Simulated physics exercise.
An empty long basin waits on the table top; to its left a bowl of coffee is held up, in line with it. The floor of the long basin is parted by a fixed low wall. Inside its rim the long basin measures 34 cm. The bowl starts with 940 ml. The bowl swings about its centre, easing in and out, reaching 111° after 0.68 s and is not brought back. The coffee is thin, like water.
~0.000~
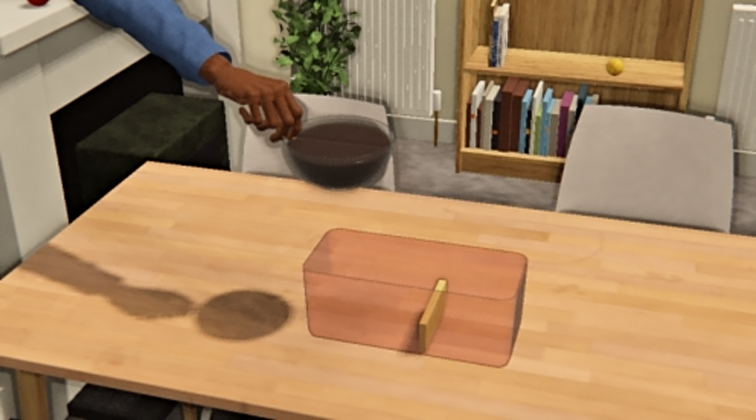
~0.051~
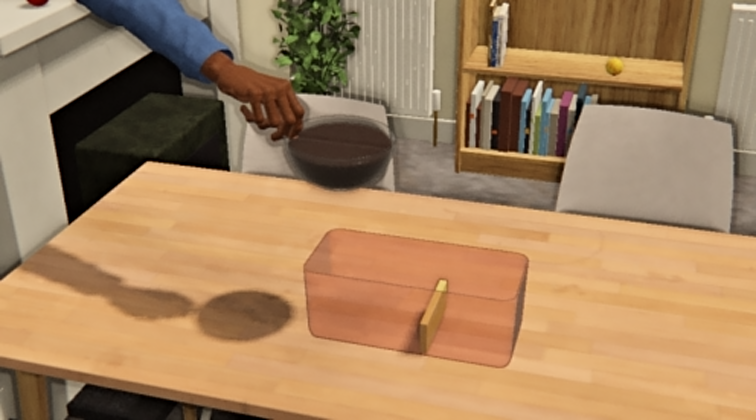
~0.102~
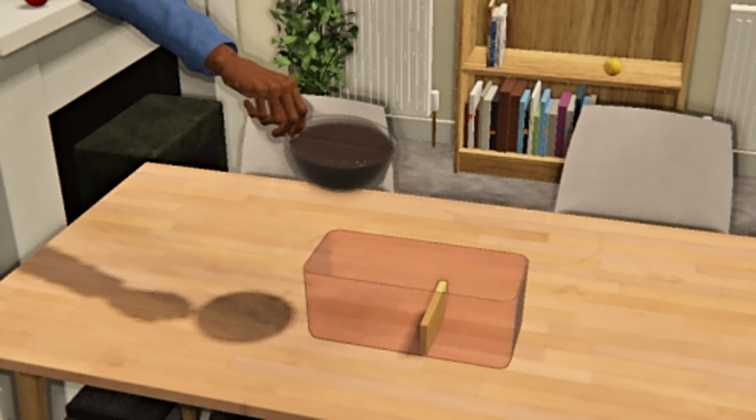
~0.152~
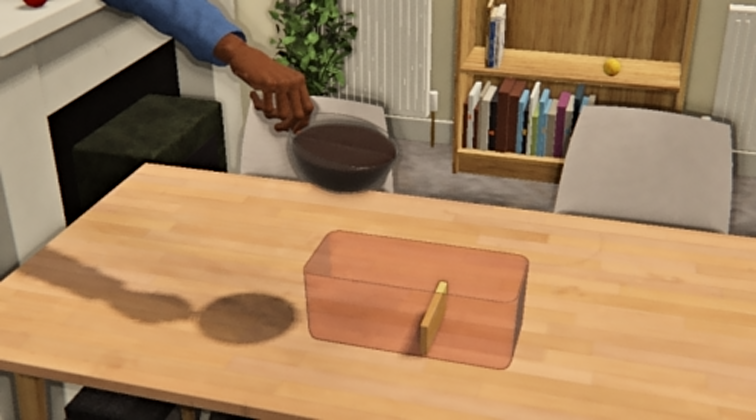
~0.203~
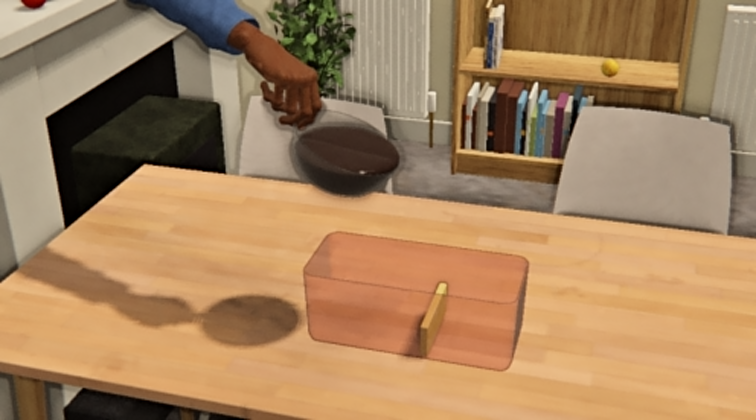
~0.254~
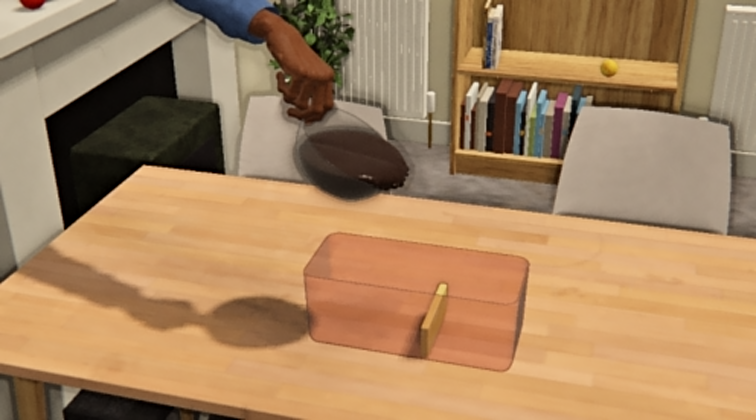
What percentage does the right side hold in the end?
The far part has some 36 per cent.
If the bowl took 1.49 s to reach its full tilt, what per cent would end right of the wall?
Then about 60 per cent.
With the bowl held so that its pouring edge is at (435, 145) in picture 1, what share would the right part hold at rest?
In that case some 65 per cent.
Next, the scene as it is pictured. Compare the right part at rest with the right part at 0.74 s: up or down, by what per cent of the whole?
The share moves up, by some 3 per cent.
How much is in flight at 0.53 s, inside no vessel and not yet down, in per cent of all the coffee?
Some 42 per cent.
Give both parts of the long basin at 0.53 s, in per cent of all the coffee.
Some 18 per cent left and 32 right.
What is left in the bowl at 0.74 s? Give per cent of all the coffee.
Some 0 per cent.
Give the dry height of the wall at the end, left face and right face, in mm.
Some 36 mm on the left and 36 mm on the right.
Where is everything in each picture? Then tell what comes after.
It leans 0°; its right rim is at (392, 143); the coffee meets the walls at (291, 136) and (391, 147); the long basin's rim runs from (316, 249) to (522, 279); the wall's top is at (433, 302), in the first frame.
It leans 2°; its right rim is at (394, 145); the coffee meets the walls at (292, 136) and (392, 149), in the second frame.
It leans 6°; its right rim is at (395, 150); the coffee meets the walls at (294, 135) and (393, 152), in the third frame.
It leans 13°; its right rim is at (397, 158); the coffee meets the walls at (296, 135) and (396, 155), in the fourth frame.
It leans 23°; its right rim is at (397, 168); the coffee meets the walls at (299, 137) and (397, 161); 2 per cent is over the edge, in the fifth frame.
It leans 34°; its right rim is at (396, 179); the coffee meets the walls at (303, 141) and (391, 167); 9 per cent is over the edge, in the sixth frame.
Then, 0.53 s in, the tilt is 99° and 8 per cent is still to pour, 18 is left of the wall and 32 right of it.
Then, 0.74 s in, the tilt is 111° and 0 per cent is still to pour, 54 is left of the wall and 33 right of it.
Then, 0.95 s in, the tilt is 111° and 0 per cent is still to pour, 56 is left of the wall and 36 right of it.
Then, 1.18 s in, the tilt is 111° and 0 per cent is still to pour, 57 is left of the wall and 36 right of it.
Finally, 57 per cent lies left of the wall, 36 right of it and 7 outside.
